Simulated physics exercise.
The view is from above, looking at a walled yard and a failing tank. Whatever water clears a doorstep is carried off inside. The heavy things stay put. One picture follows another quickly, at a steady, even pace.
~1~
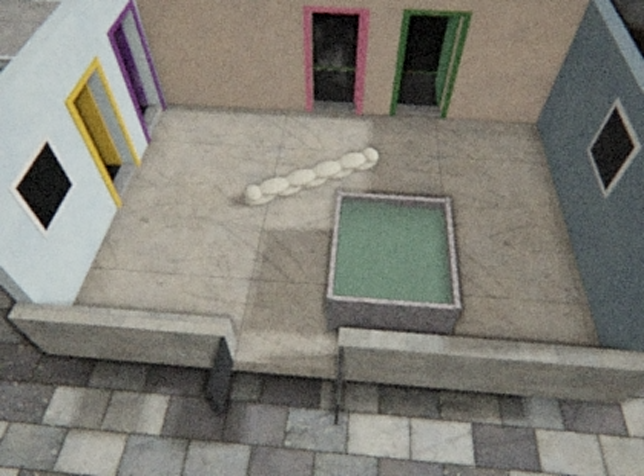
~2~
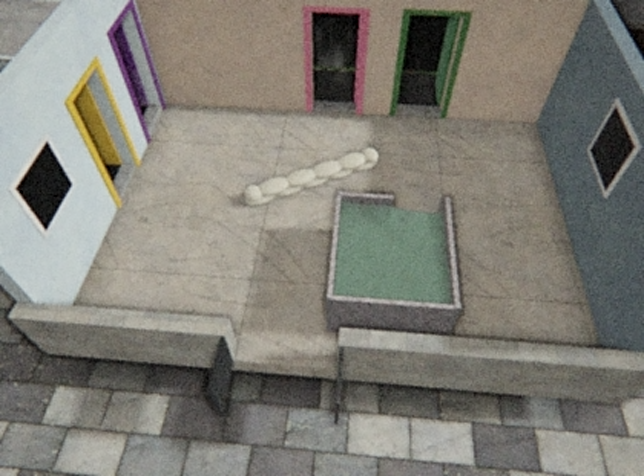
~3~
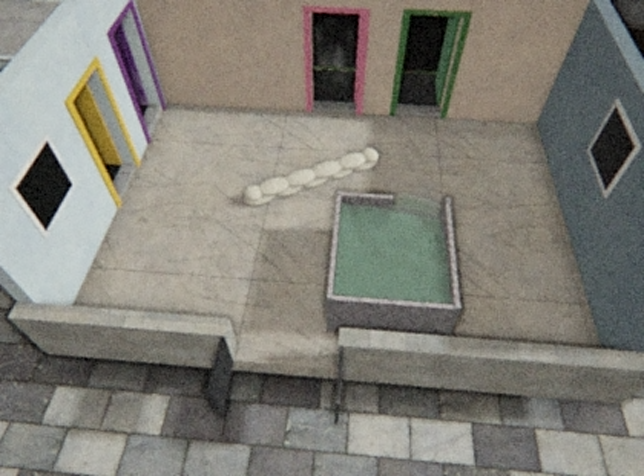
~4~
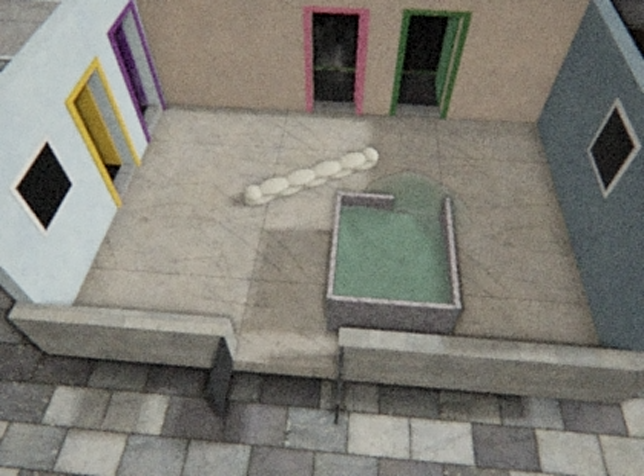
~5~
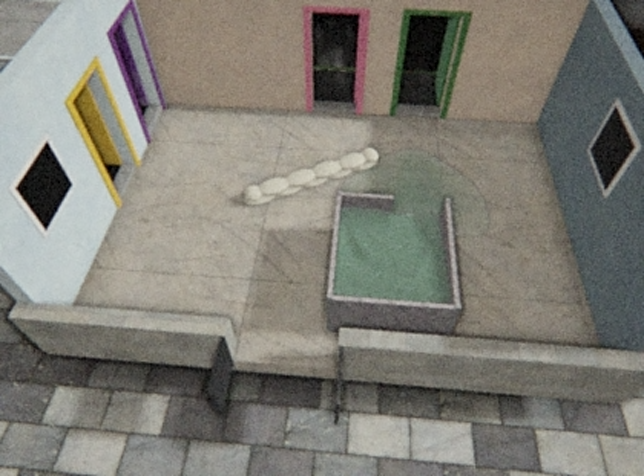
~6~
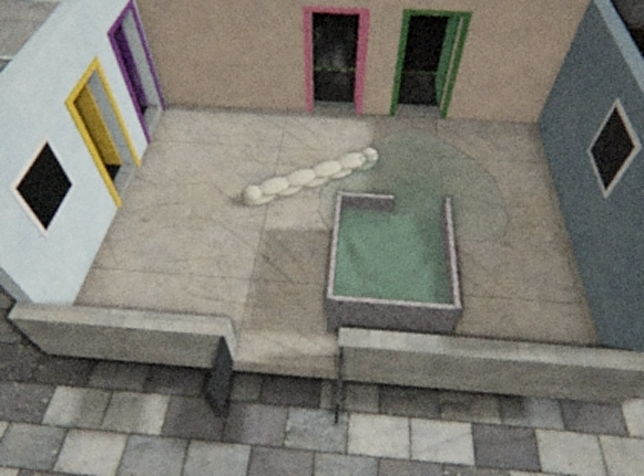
Green water poured through a gap that opened in the far side of an open tank in a walled yard, then spread thinly across the paving toward the back wall, near a row of pale sandbags.
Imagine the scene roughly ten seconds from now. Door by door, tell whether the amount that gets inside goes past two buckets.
The purple door will pass two buckets at most, the pink door will pass two buckets at most, the yellow door will pass two buckets at most, the green door will pass more than two buckets.
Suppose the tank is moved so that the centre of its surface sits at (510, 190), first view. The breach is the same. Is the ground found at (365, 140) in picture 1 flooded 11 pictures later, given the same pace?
Submerged.
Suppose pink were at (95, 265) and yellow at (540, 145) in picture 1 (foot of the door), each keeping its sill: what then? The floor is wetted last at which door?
That would be the door marked pink.
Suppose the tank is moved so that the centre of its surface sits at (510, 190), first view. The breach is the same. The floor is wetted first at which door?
I'd go with the green-painted one.
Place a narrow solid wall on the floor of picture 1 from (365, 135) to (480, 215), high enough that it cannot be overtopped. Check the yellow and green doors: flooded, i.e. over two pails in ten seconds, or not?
The yellow door falls short, the green door falls short.
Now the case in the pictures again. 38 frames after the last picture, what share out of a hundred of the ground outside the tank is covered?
Share estimate: About 75 per cent.
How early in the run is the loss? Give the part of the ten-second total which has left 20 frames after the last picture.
I'd estimate close to 70 per cent.
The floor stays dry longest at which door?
Result: The yellow-painted one.
A moment on, water covers 25 % of the floor; the purple door not reached, the pink door wet at the sill, nothing in, the yellow door not reached, the green door over two buckets in.
Next, water covers 35 % of the floor; the purple door not reached, the pink door wet at the sill, nothing in, the yellow door not reached, the green door far over two buckets in.
Then, water covers 50 % of the floor; the purple door not reached, the pink door under two buckets in, the yellow door not reached, the green door far over two buckets in.
Later, water covers 75 % of the floor; the purple door wet at the sill, nothing in, the pink door under two buckets in, the yellow door wet at the sill, nothing in, the green door far over two buckets in.
In the end, water covers 90 % of the floor; the purple door wet at the sill, nothing in, the pink door under two buckets in, the yellow door wet at the sill, nothing in, the green door far over two buckets in.
